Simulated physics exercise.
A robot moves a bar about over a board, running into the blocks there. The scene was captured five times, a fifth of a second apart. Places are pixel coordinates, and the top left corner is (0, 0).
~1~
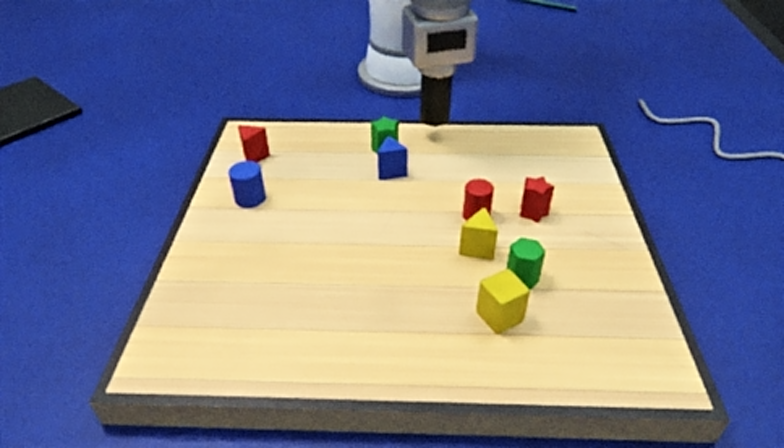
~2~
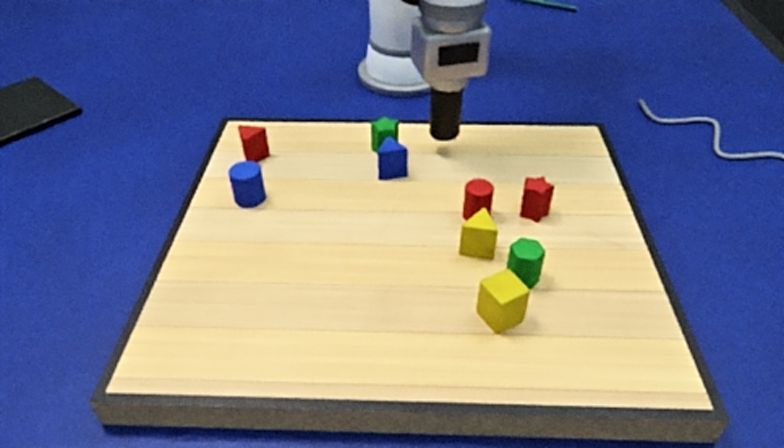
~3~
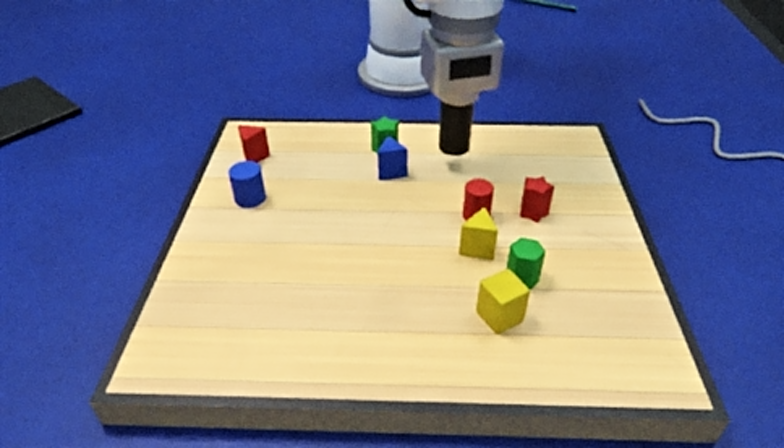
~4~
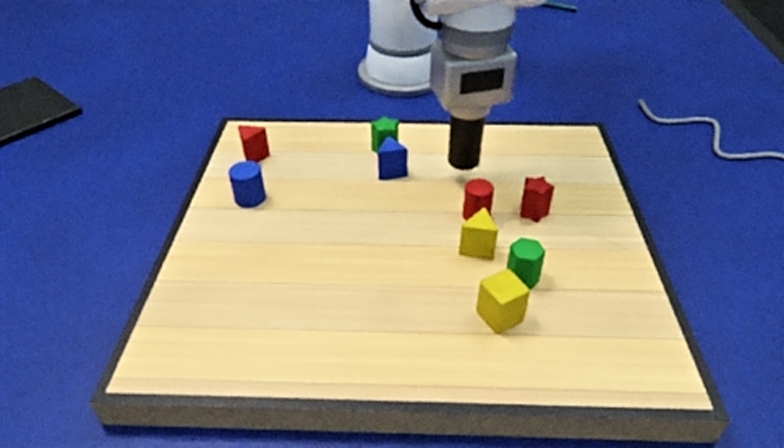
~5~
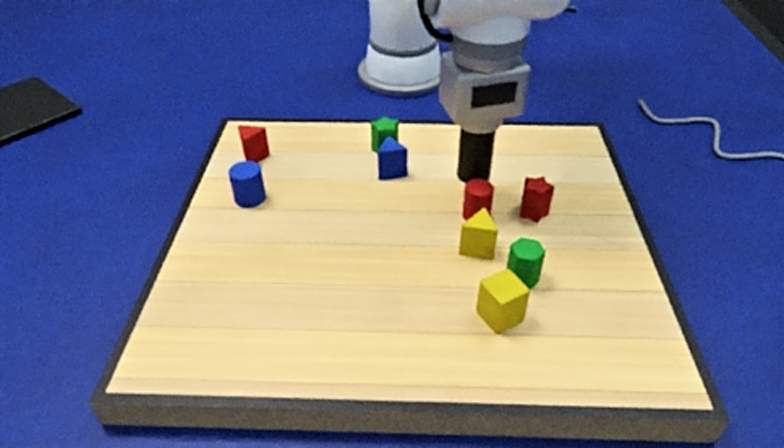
A light wooden board with dark edges lies on a blue surface, seen from above and in front by a still camera. Red and blue blocks sit at the upper left, a green star and blue triangle near the top, and red, yellow and green blocks at the right. The robot arm moves its dark bar slightly rightward and nearer, just behind the red cylinder, while every block stays still.
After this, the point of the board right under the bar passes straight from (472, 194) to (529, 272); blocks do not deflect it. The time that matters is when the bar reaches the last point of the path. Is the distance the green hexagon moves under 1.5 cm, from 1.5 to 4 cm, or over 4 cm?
1.5 to 4 cm.
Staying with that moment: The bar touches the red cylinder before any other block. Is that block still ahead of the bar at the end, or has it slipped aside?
My answer is that the red cylinder has slipped off.
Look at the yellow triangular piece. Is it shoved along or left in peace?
In the end it has been moved.
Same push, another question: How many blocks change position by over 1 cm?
3 or more.
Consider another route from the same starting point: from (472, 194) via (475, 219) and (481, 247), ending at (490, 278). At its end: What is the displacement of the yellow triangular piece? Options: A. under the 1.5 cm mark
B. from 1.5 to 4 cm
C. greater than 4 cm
I choose C.
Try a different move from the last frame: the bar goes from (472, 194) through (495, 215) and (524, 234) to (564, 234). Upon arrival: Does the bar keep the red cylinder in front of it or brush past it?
It falls back or aside.
What follows on the original path. One third of the way, bar at (492, 199); red cylinder at (489, 209); yellow triangular piece at (480, 231).
Two thirds of the way, bar at (511, 224); red cylinder at (494, 231); yellow triangular piece at (471, 247).
At the end, bar at (533, 253); red cylinder at (496, 241); yellow triangular piece at (470, 247); green hexagon at (535, 267); red star in place.
